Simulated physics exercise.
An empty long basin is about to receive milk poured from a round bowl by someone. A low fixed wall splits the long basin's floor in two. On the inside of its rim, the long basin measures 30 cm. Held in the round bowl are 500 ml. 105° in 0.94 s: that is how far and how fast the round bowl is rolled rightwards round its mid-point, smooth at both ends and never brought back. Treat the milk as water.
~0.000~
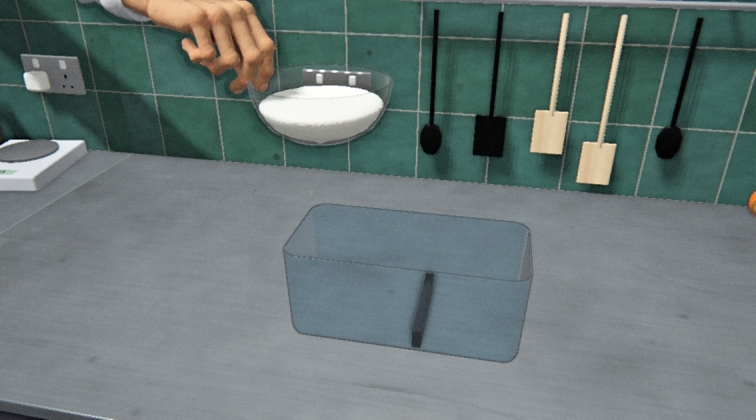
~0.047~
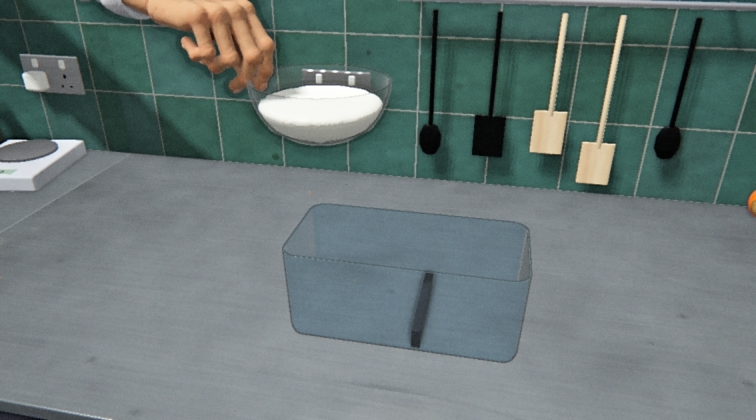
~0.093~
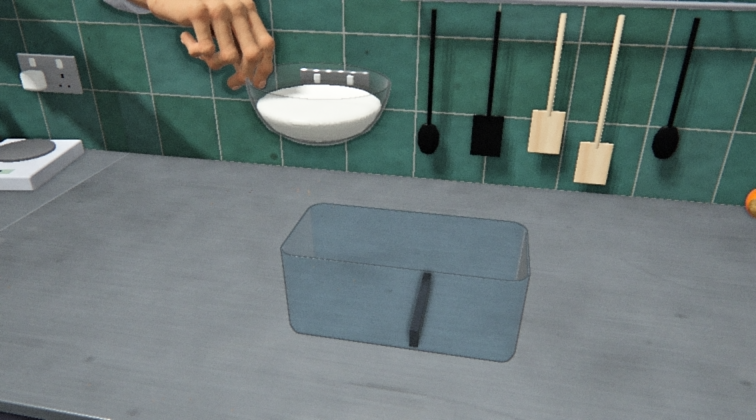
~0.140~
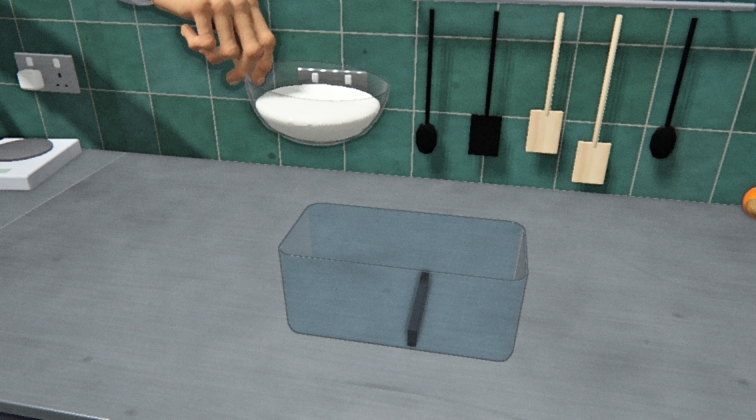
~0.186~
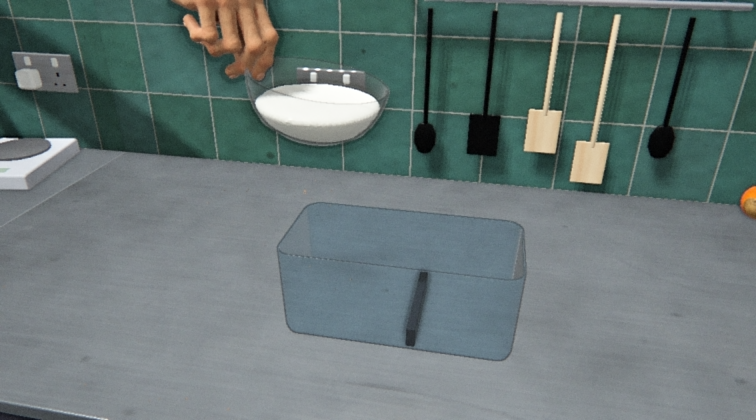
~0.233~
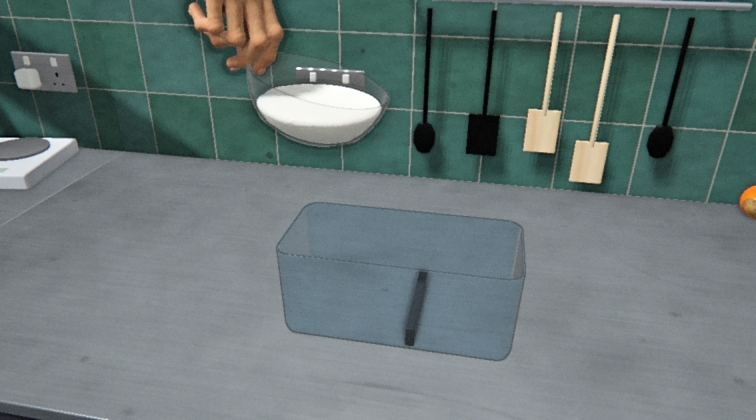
Round clear bowl of white liquid tilting slightly rightwards beside a hand, above an empty clear long basin on a grey worktop.
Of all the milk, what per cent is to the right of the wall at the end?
I would say 51 percent.
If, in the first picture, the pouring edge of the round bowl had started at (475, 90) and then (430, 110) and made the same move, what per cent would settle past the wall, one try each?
About 60 %, then about 70 %.
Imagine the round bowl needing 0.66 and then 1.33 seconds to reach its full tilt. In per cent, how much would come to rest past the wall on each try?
Respectively 45 and 55 %.
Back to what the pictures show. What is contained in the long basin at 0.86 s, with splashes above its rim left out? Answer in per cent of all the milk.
Some 92 percent of the total.
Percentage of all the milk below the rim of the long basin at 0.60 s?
Close to 16 in a hundred.
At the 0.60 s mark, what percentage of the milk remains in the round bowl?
Roughly 34 per cent.
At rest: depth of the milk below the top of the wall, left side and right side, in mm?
Left side: Around 18 mm. Right side: Around 12 mm.
After 0.60 s the tilt is 74° and 33 per cent is still to pour, 4 is left of the wall and 12 right of it.
After 0.86 s the tilt is 103° and 1 per cent is still to pour, 41 is left of the wall and 51 right of it.
After 1.14 s the tilt is 105° and 0 per cent is still to pour, 48 is left of the wall and 51 right of it.
After 1.44 s the tilt is 105° and 0 per cent is still to pour, 48 is left of the wall and 51 right of it.
In the end 48 per cent lies left of the wall, 51 right of it and 1 outside.
